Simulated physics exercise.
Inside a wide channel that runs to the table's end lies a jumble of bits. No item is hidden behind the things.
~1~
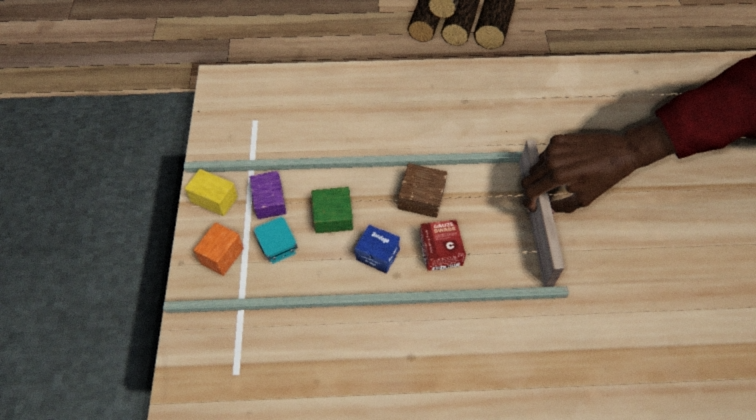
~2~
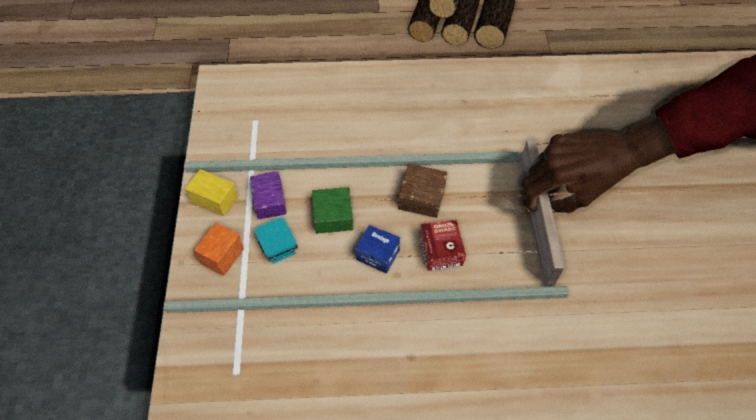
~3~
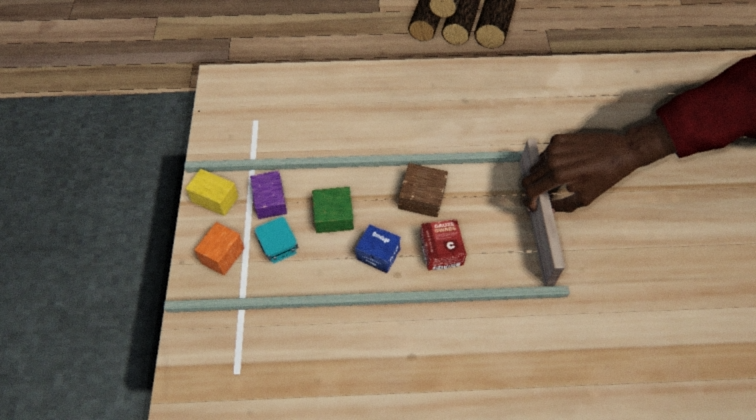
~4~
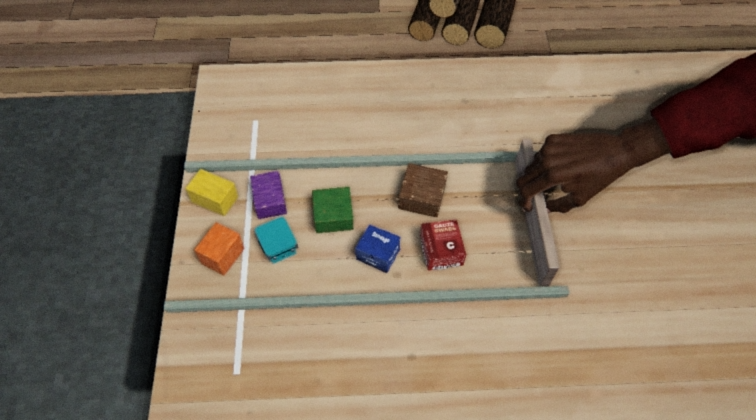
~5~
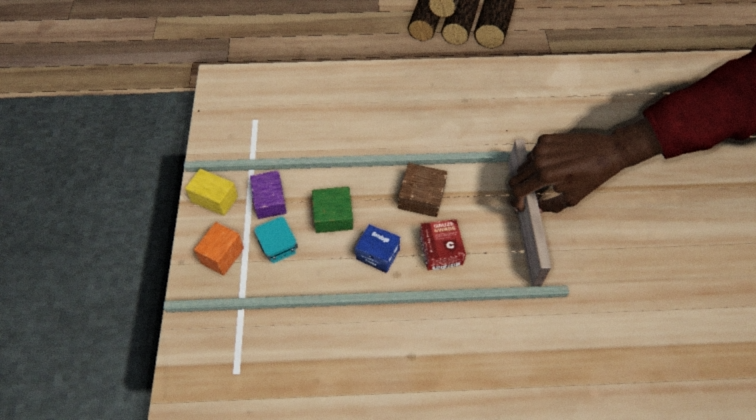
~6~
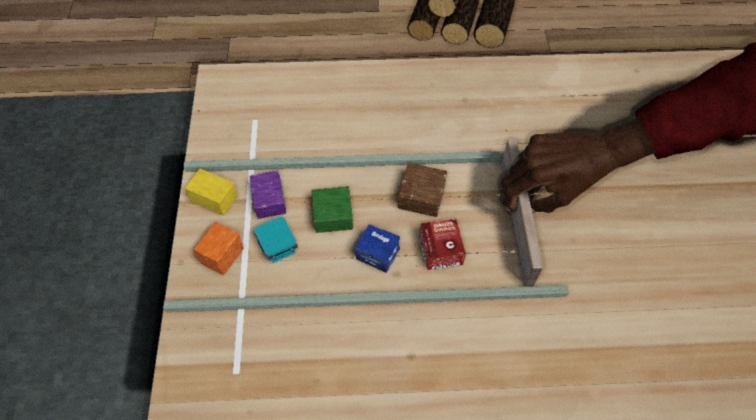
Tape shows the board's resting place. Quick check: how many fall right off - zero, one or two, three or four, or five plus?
Three to four tumble.
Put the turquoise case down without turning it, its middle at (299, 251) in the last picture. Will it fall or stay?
Result: It tips off.
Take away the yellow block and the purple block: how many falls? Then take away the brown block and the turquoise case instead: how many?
That gives 2 for the first pair taken away and 1 for the second.
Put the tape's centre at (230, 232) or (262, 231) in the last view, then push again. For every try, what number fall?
First 5, second 3.
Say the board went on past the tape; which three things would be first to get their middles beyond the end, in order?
Order, earliest first: The yellow block; the orange block; the turquoise case.
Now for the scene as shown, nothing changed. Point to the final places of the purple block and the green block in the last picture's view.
First (184, 185), then (184, 219).
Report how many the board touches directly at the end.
Count: 2.
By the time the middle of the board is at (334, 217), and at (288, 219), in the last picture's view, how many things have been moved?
At the first place 8, at the second 8.
Soon after, none off yet; yellow block at rest near (212, 192); orange block at rest near (220, 249); purple block at rest near (268, 195).
After that, none off yet; yellow block at rest near (212, 192); orange block at rest near (220, 249); purple block moving near (263, 194).
And then, none off yet; yellow block tilting well over near (162, 188); orange block displaced about its own width near (163, 265); purple block displaced well along near (200, 189).
In the end, the number that fall off is three or four; gone, turquoise case, orange block and yellow block.
